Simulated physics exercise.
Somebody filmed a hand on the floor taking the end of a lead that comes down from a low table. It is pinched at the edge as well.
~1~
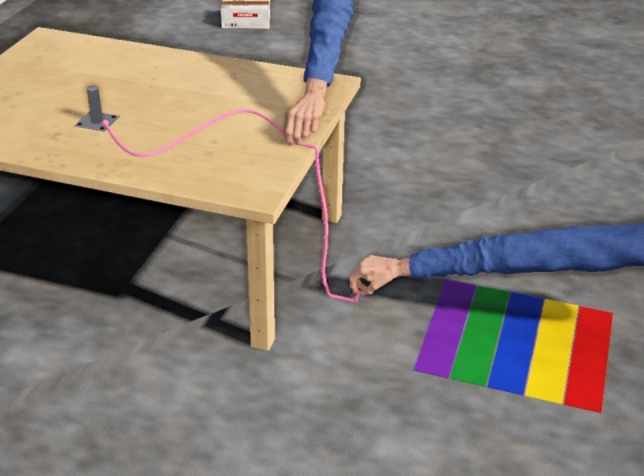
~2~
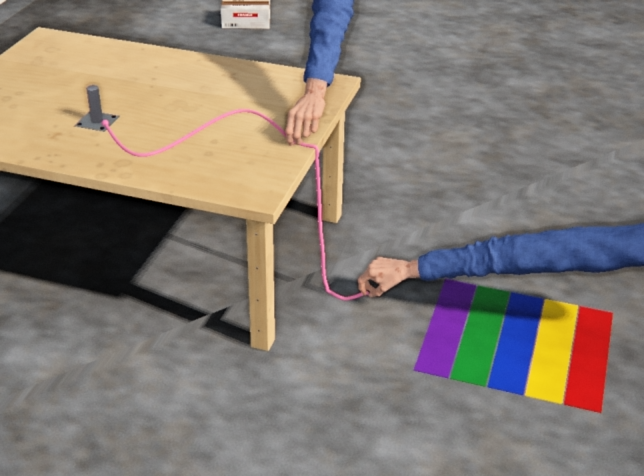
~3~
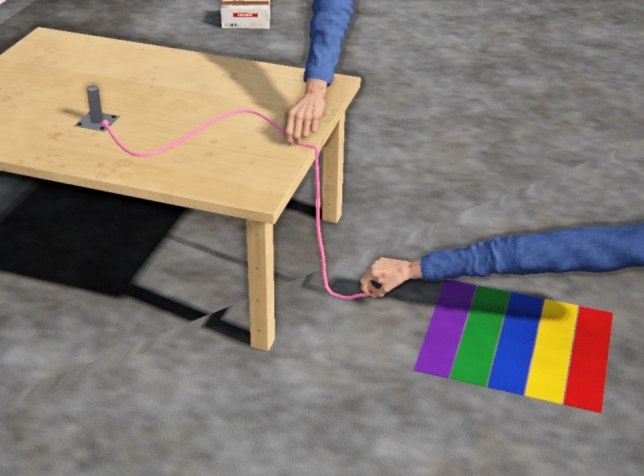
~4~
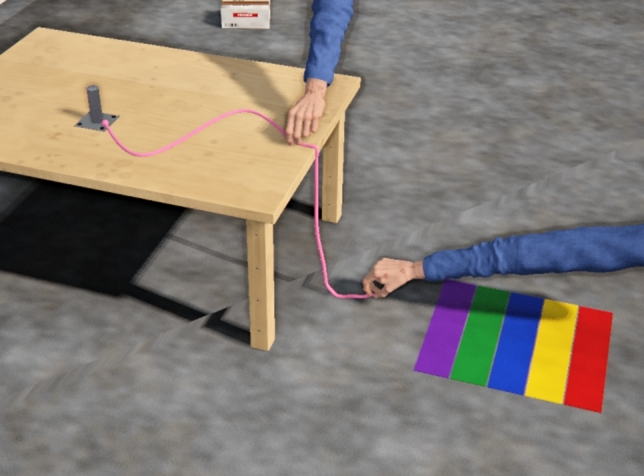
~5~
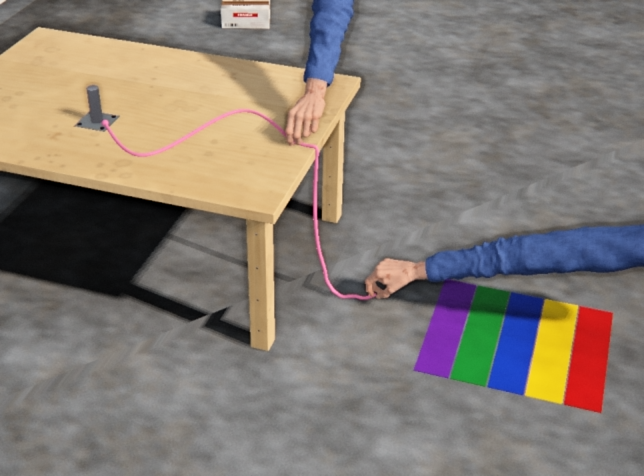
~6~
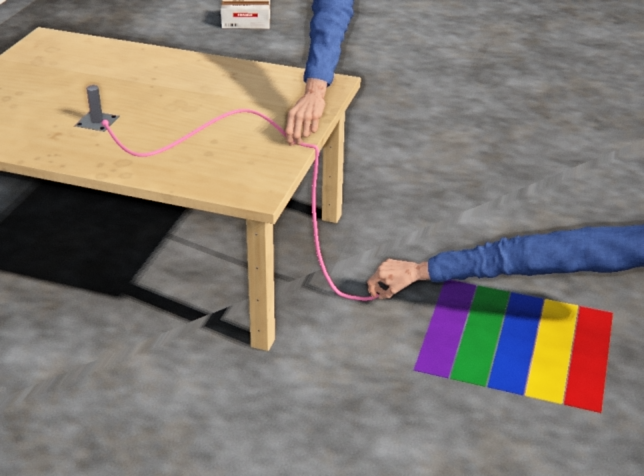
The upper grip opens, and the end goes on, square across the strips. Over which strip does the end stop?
The end stops over the red strip.
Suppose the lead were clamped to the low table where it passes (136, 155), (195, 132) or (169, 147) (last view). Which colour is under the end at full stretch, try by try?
In that order: Yellow; blue; yellow.
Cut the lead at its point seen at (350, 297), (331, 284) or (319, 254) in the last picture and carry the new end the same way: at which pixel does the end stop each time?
Near (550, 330), (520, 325) and (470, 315).
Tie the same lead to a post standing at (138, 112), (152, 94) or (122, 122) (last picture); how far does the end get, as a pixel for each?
Try by try, around (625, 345), (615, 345) and (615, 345).
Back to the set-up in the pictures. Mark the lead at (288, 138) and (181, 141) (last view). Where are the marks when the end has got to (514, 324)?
The first at (335, 216), the second at (226, 138).
Soon after, end near (514, 324); over blue.
Then, end near (561, 334); over yellow.
At full stretch, end near (589, 340); over red. It gets as far as the red strip.
